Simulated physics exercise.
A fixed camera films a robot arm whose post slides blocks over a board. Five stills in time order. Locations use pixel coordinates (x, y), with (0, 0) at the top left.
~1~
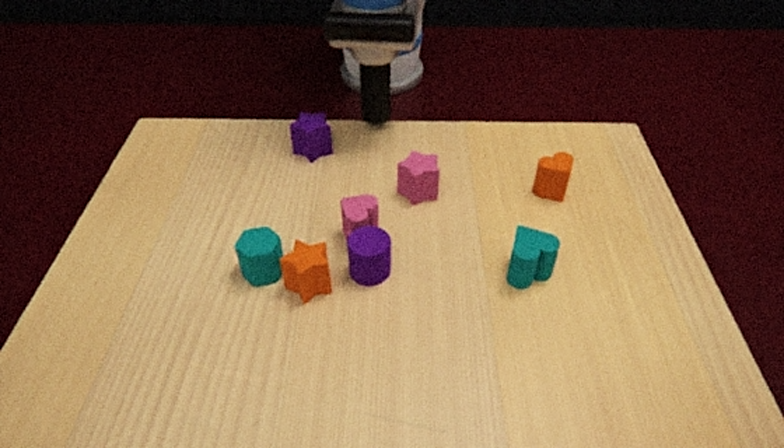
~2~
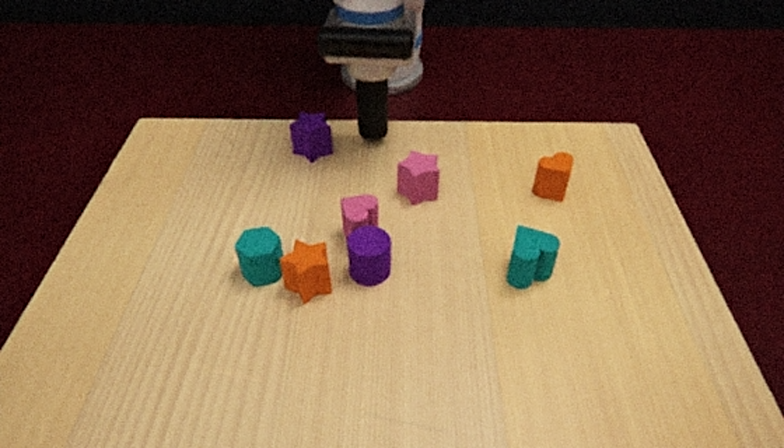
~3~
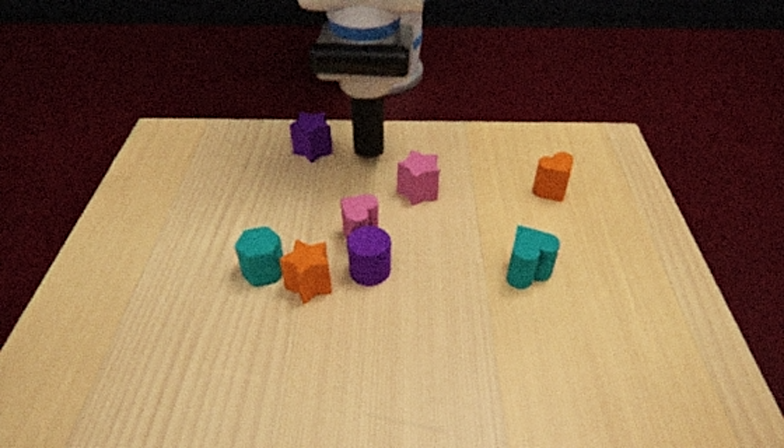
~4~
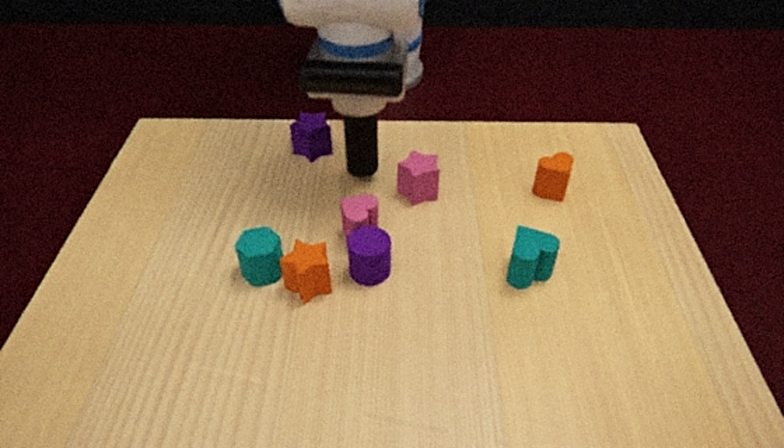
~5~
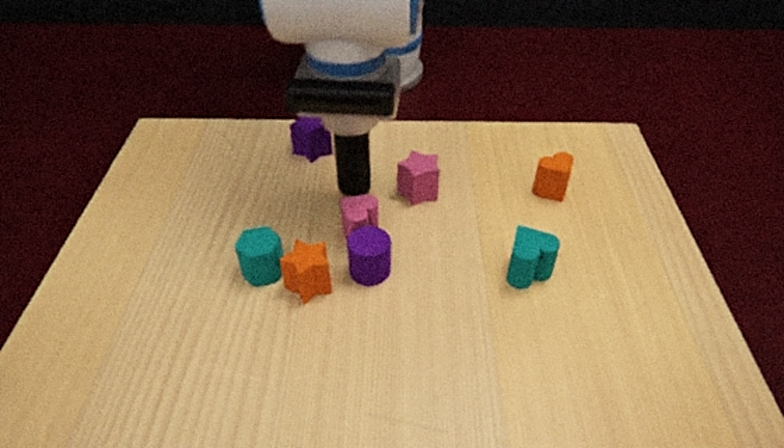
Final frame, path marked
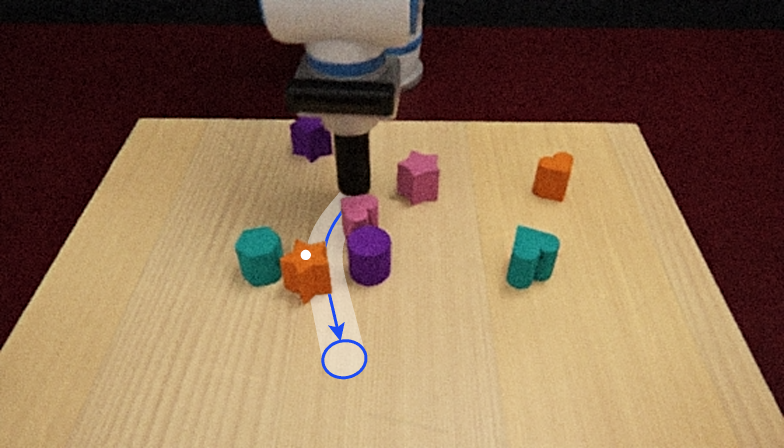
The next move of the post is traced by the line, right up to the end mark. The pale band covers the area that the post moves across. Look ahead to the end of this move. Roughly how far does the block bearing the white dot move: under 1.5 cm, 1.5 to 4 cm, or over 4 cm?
Offset: Above 4 cm.
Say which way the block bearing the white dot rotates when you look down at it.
From above, it looks like the block bearing the white dot goes clockwise.
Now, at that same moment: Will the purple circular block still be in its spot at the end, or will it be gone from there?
It stays.
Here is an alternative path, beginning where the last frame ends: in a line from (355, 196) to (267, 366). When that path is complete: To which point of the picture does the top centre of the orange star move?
I'd place it at (241, 373), taking the centre of its top.
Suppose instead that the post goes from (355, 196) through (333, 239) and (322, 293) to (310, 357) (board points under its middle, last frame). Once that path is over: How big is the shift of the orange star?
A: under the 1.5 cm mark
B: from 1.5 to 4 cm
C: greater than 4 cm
The answer is C.
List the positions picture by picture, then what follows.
Post tip (376, 116); block tops, orange star (306, 255); pink heart block (359, 206); purple circular block (369, 240), in the first picture.
Post (373, 133); blocks unchanged, in the second picture.
Post (369, 150); blocks unchanged, in the third picture.
Post (363, 167); blocks unchanged, in the fourth picture.
Post (354, 186); orange star (306, 255); pink heart block (359, 206); purple circular block (369, 240), in the fifth picture.
Path on the board, from (355, 196) by way of (327, 239) and (329, 294) to (344, 359); the dot is on the orange star.
On the path given first. One third of the way, post (326, 230); pink heart block (357, 213), turned 60° anticlockwise.
Two thirds of the way, post (328, 285); orange star (296, 285), turned 35° clockwise; pink heart block (358, 214), turned 65° anticlockwise.
At the end, post (343, 349); orange star (291, 298), turned 80° clockwise; pink heart block (358, 214), turned 65° anticlockwise; purple circular block in place.
